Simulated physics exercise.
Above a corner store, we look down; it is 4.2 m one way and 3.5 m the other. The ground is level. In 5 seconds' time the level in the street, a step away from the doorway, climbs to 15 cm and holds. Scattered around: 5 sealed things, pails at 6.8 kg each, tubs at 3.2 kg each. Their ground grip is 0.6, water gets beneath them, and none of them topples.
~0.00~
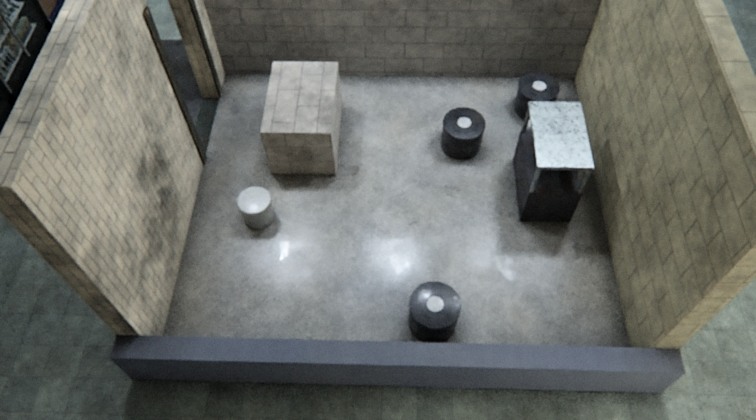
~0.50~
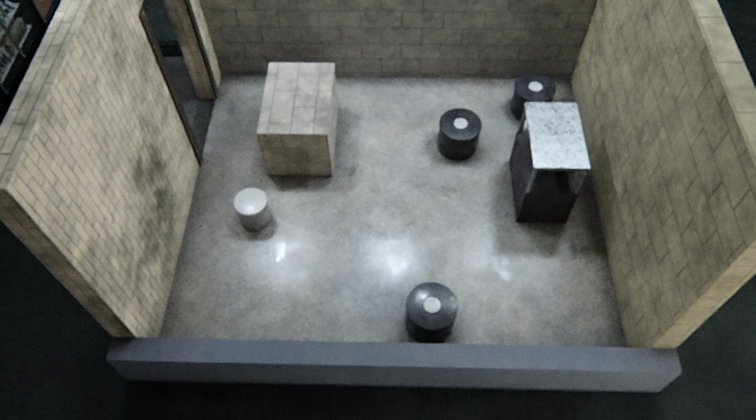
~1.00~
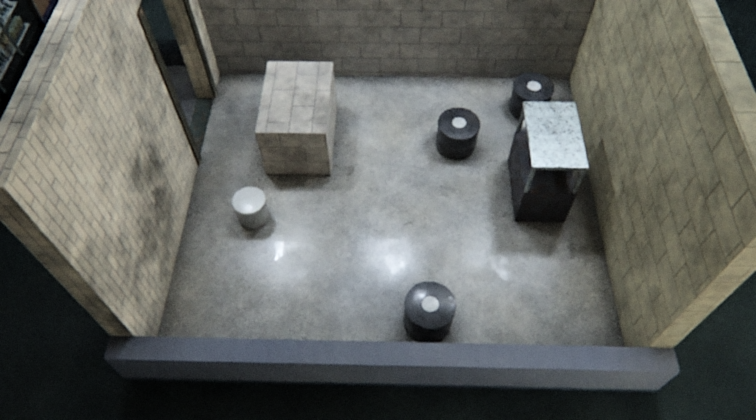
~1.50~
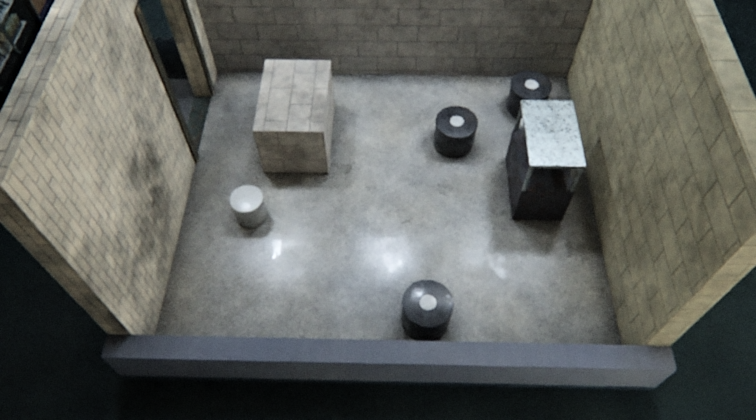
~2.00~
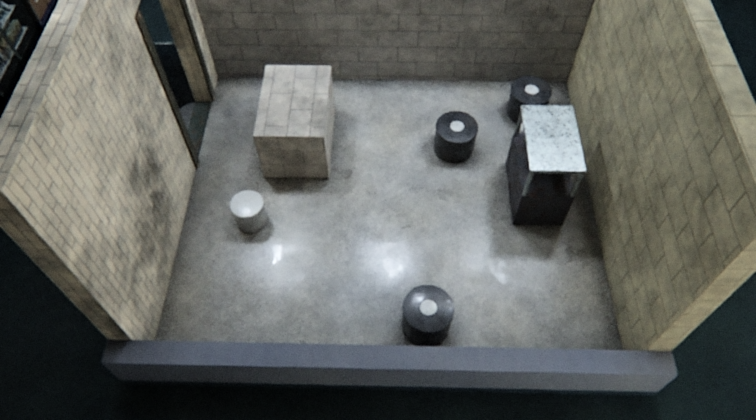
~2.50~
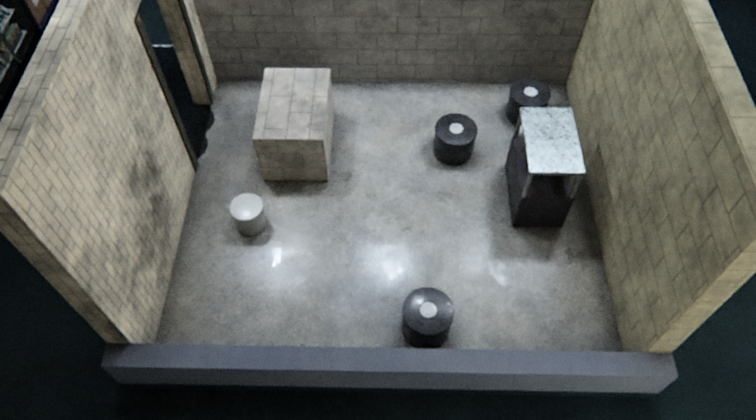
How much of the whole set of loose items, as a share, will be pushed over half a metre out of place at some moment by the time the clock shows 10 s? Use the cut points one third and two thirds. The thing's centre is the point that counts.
It falls below one third.
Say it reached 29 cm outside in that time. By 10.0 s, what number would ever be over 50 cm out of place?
Then it comes to 3.
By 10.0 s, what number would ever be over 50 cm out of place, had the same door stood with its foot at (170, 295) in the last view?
Then the count would be 1.
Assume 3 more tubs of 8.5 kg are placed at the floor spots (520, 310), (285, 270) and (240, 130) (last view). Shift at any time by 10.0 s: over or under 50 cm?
In the same order as the question: Not as far, not as far, farther.
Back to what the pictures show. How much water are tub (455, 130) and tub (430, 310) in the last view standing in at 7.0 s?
About 2 and 0 cm.
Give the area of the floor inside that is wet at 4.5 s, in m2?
The covered patch comes to about 1.5 m2.
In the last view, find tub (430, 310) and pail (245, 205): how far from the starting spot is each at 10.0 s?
Respectively 10 and 5 centimetres.
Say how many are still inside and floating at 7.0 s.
Of them, 0.
After 3.5 s 0 of 5 are over 50 cm from their spots; 0 afloat.
After 4.5 s 0 of 5 are over 50 cm from their spots; 0 afloat.
After 7.0 s 0 of 5 are over 50 cm from their spots; 0 afloat.
After 10.0 s 0 of 5 are over 50 cm from their spots, and 0 have been at some point; 3 afloat.
